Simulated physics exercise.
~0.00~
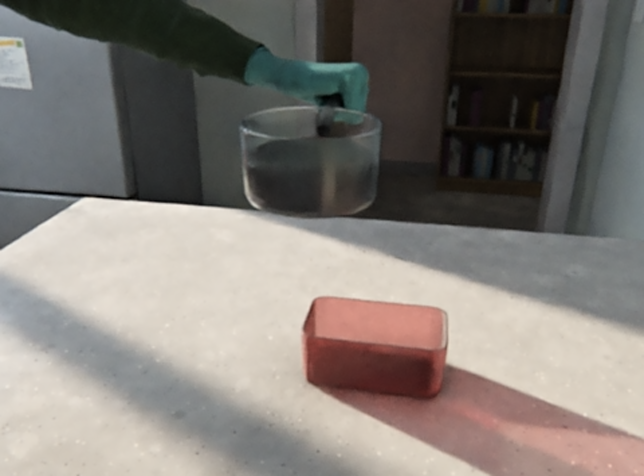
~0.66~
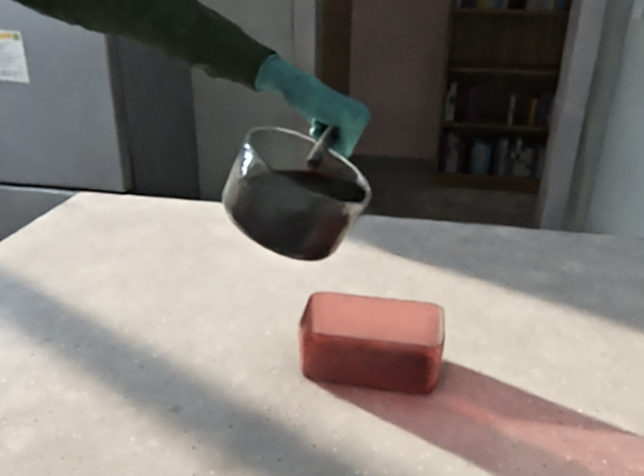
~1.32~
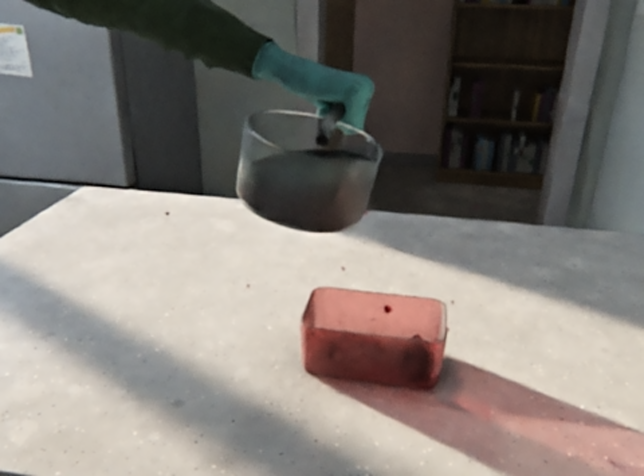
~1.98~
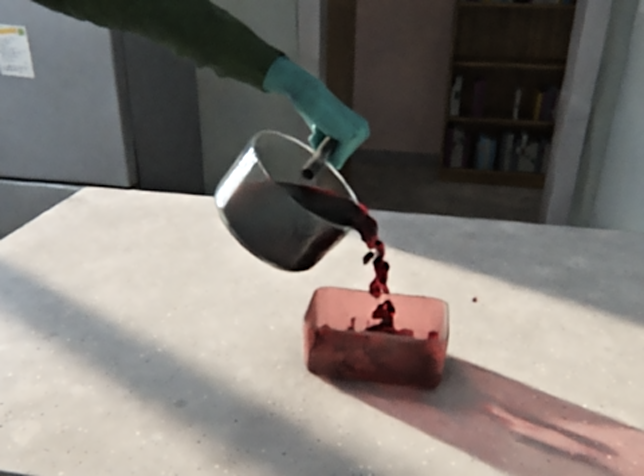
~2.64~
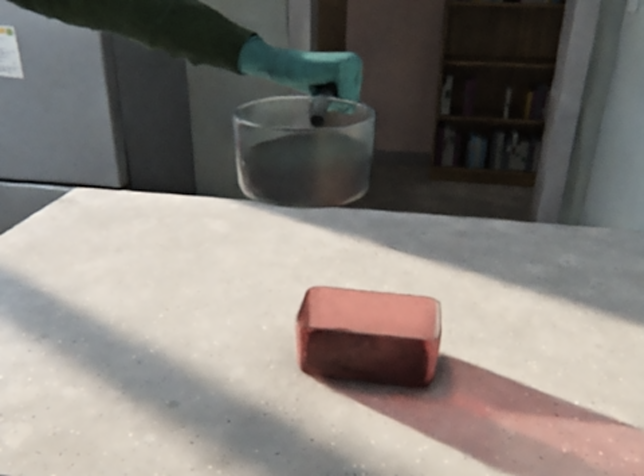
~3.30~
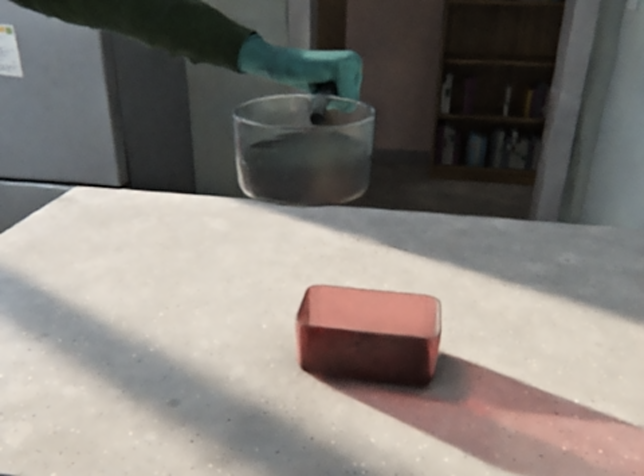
A gloved hand holding a clear round pot of dark liquid tips it over a reddish box on a sunlit work surface, eases it back, then tips it further so liquid pours in, and finally holds it level above the box, with liquid remaining in the pot.
